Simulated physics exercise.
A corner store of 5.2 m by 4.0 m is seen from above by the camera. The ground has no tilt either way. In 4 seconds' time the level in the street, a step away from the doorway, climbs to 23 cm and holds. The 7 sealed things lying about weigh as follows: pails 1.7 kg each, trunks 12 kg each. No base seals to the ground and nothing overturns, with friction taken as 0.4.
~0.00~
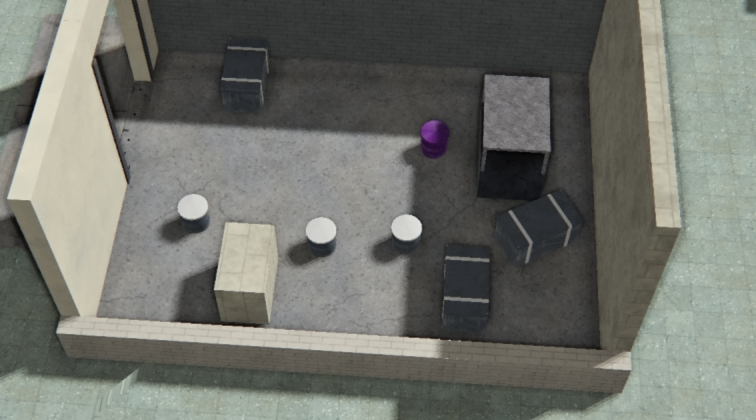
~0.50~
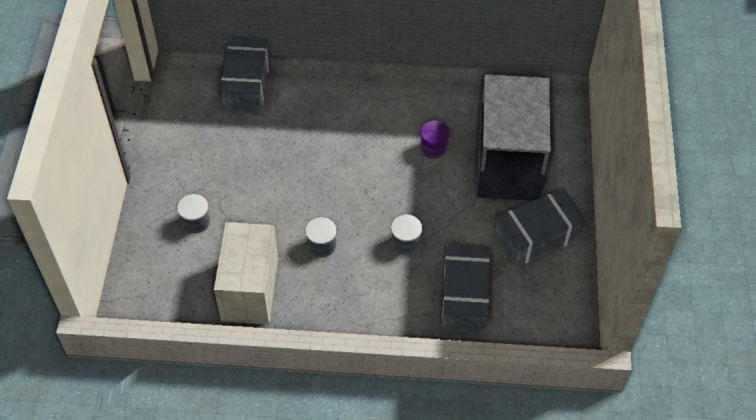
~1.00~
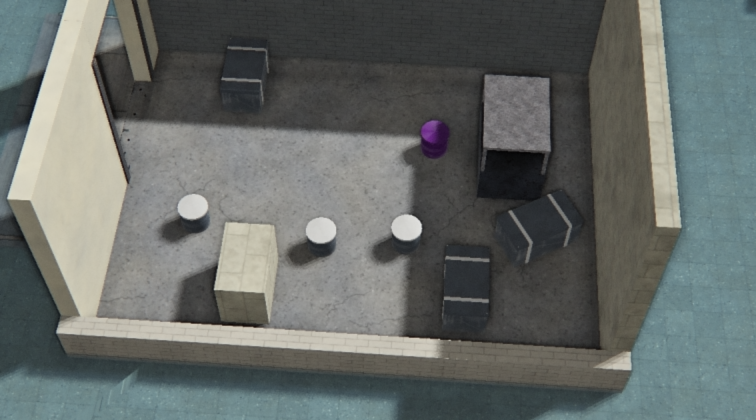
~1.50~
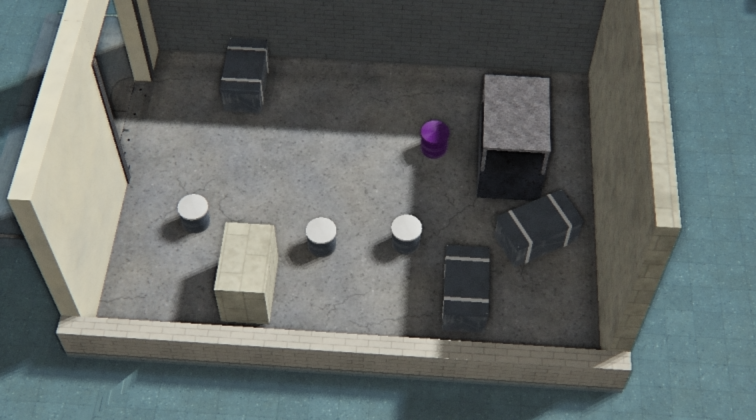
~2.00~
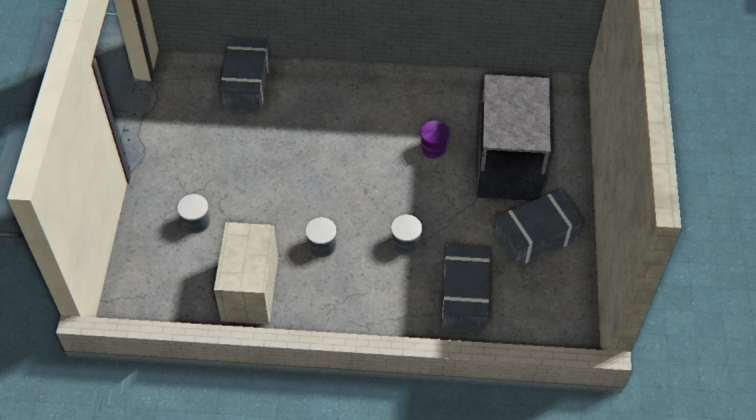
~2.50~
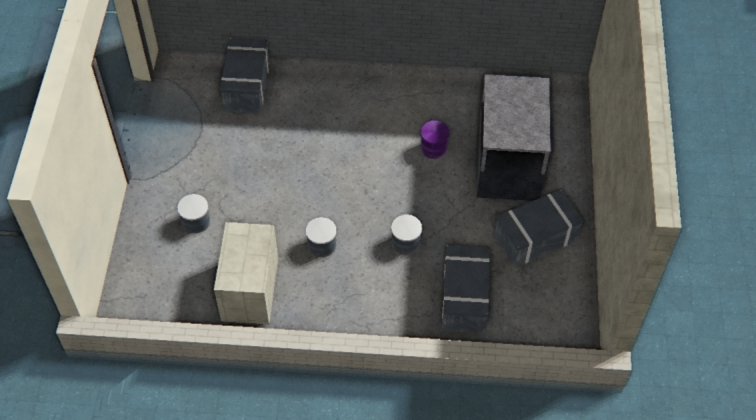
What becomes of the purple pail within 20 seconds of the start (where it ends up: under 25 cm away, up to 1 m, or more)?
The move is big.
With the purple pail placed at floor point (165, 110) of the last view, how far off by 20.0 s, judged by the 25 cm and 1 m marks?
By then it winds up well off.
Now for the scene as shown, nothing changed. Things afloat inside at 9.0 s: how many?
Then: 6.
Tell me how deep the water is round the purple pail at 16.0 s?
The depth there is around 14 cm.
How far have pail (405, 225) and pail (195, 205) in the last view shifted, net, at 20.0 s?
Respectively 100 and 40 cm.
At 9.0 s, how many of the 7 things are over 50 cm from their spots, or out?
The answer is 5.
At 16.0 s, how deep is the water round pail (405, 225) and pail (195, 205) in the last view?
Depth approx. 14 cm / 6 cm.
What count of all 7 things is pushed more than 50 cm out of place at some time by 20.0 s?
The answer here is 7.
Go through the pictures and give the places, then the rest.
The purple pail at (435, 132), on the bottom; water covers 0.0 m2; 0 of 7 have shifted, in the first picture.
The purple pail at (435, 132), on the bottom; 0.0 m2 under water; 0 of 7 have shifted, in the second picture.
The purple pail at (435, 132) rests on the ground; 0.0 m2 under water; 0 of 7 have shifted, in the third picture.
The purple pail at (435, 132), on the bottom; 0.0 m2 under water; 0 of 7 have shifted, in the fourth picture.
The purple pail at (435, 132) rests on the ground; 0.0 m2 under water; 0 of 7 have shifted, in the fifth picture.
The purple pail at (435, 132) rests on the ground; water covers 0.7 m2; 0 of 7 have shifted, in the sixth picture.
After 4.0 s the purple pail is near (435, 132), 0.0 m from its start, aground; 0 afloat.
After 9.0 s the purple pail is near (531, 275), 2.1 m from its start, afloat; 6 afloat.
After 16.0 s the purple pail is near (400, 306), 2.3 m from its start, afloat; 7 afloat.
After 20.0 s the purple pail is near (296, 232), 2.1 m from its start, afloat; 7 afloat.
